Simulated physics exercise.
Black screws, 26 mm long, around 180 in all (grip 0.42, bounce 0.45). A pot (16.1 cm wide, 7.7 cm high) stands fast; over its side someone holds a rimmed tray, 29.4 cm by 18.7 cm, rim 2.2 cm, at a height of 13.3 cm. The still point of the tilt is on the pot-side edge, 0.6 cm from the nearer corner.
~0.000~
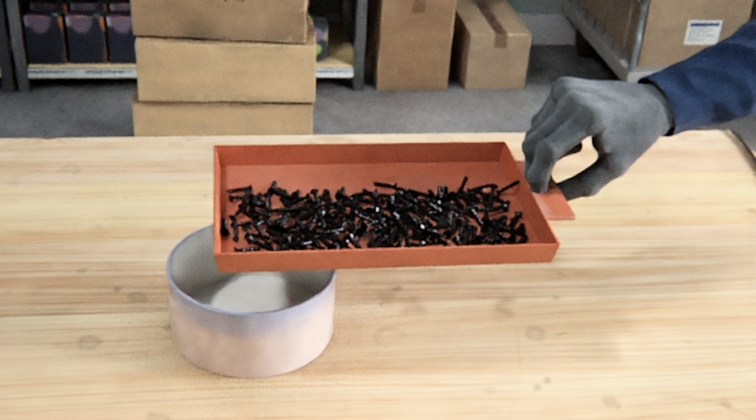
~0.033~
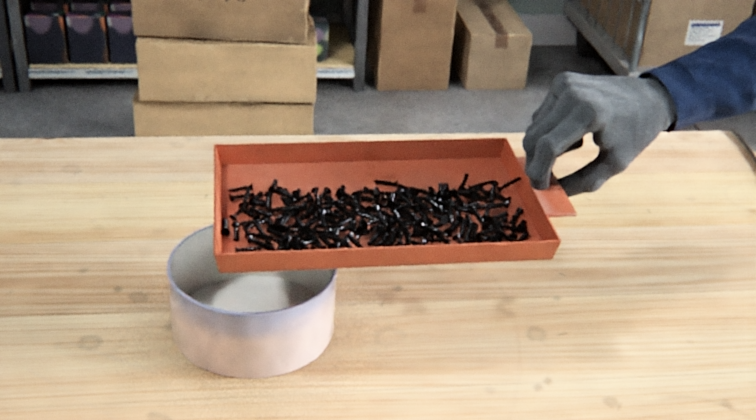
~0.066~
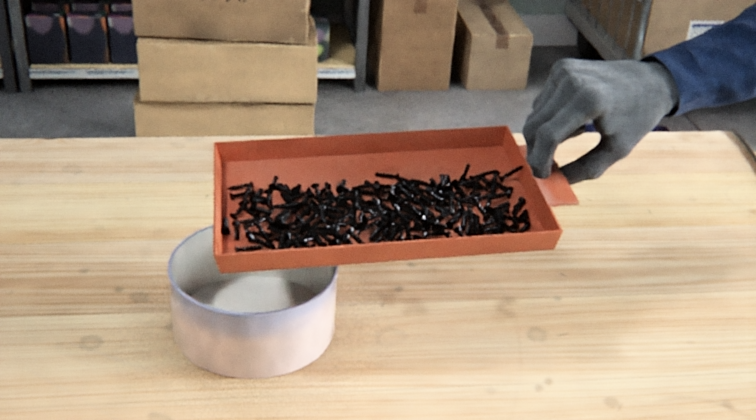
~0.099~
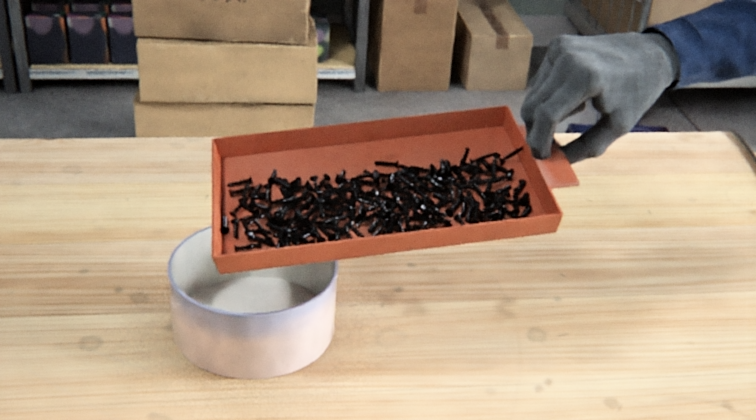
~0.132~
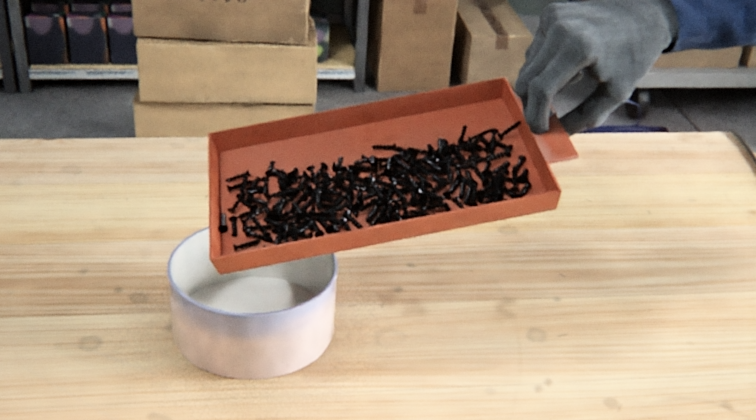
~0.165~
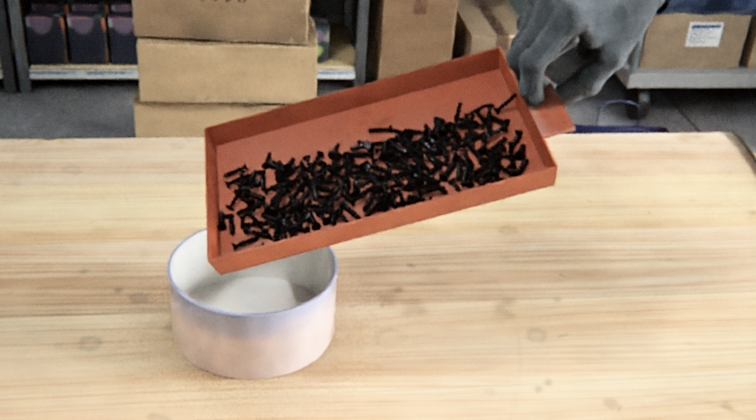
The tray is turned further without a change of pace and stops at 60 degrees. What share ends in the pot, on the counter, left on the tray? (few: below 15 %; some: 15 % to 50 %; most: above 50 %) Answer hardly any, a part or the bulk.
Pot hardly any, counter the bulk, tray a part.
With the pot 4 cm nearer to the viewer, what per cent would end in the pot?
In that case some 5 per cent.
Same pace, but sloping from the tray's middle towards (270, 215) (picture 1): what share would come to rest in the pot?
About 10 per cent.
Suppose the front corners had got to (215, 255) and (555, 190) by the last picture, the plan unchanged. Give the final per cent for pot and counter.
Pot 0, counter 60.
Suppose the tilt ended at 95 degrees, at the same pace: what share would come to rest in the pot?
It would be near 0 per cent.
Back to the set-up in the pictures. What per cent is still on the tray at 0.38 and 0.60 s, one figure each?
About 100, 70.
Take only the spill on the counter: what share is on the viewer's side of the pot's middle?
Roughly 100 per cent.
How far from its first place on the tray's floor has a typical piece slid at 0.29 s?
About 1 cm.
After 0.29 s, tilt 42 degrees; the tray holds 100 %, the pot 0 %.
After 0.38 s, tilt 56 degrees; the tray holds 100 %, the pot 0 %.
After 0.60 s, tilt 60 degrees; the tray holds 70 %, the pot 0 %.
In the end, at 2.2 s, pot 0 %, counter 65 %, tray 35 %.
